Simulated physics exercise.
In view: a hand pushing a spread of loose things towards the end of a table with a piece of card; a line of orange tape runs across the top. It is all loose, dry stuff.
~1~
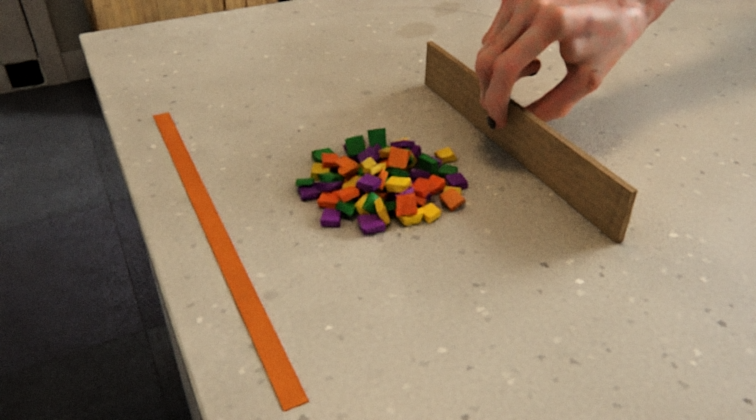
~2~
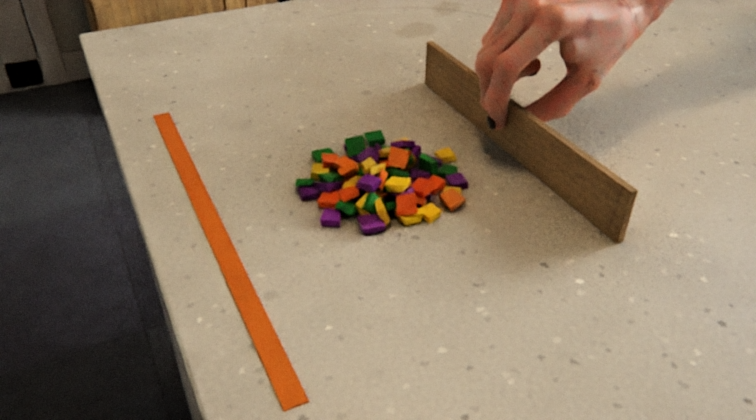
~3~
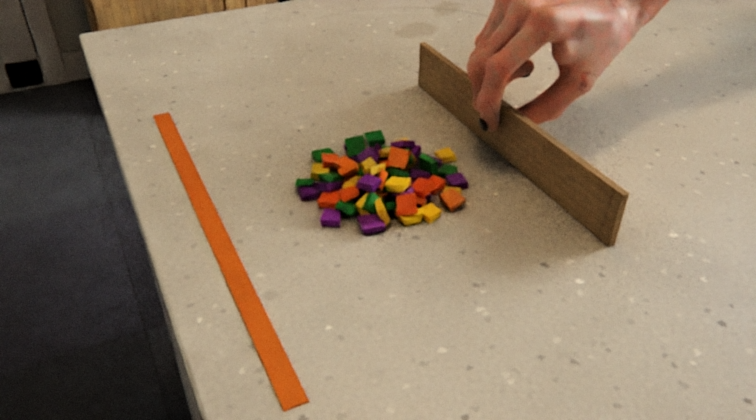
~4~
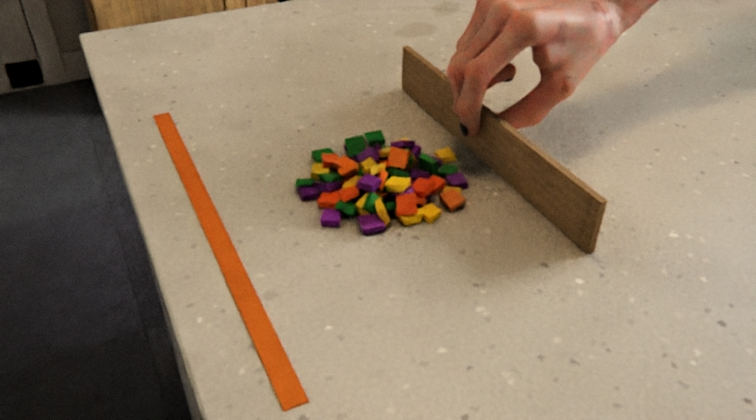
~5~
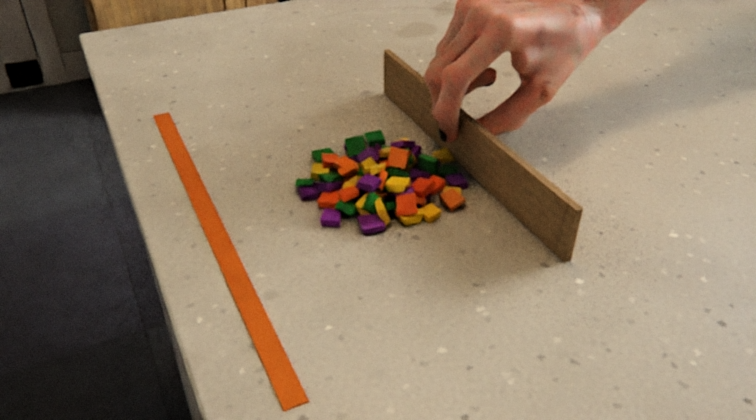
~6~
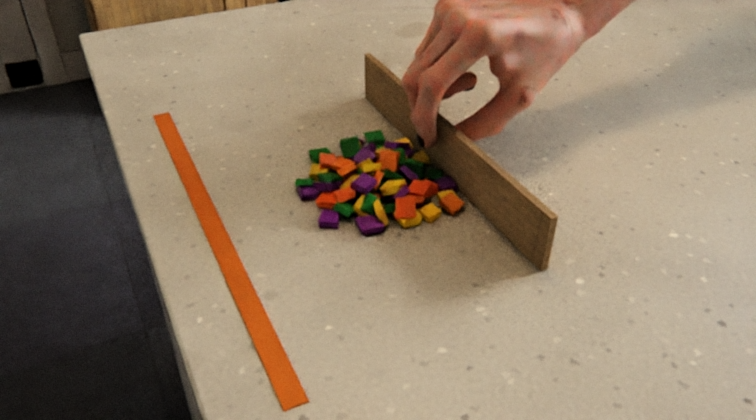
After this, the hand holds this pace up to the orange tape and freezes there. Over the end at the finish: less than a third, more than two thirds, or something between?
Lost: Between a third and two thirds of the heap.
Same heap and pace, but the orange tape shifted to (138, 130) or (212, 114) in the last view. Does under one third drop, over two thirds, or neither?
First beyond two thirds, then under a third.
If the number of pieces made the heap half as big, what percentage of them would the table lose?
It comes to 40 per cent or so.
Soon, piece of card still moving, near (322, 149); heap all on the table, its front near (200, 211).
A while on, piece of card stopped at the orange tape; heap about a third over the edge.
Towards the end, piece of card stopped at the orange tape; heap about half over the edge.
Finally, piece of card stopped at the orange tape; heap about half over the edge.
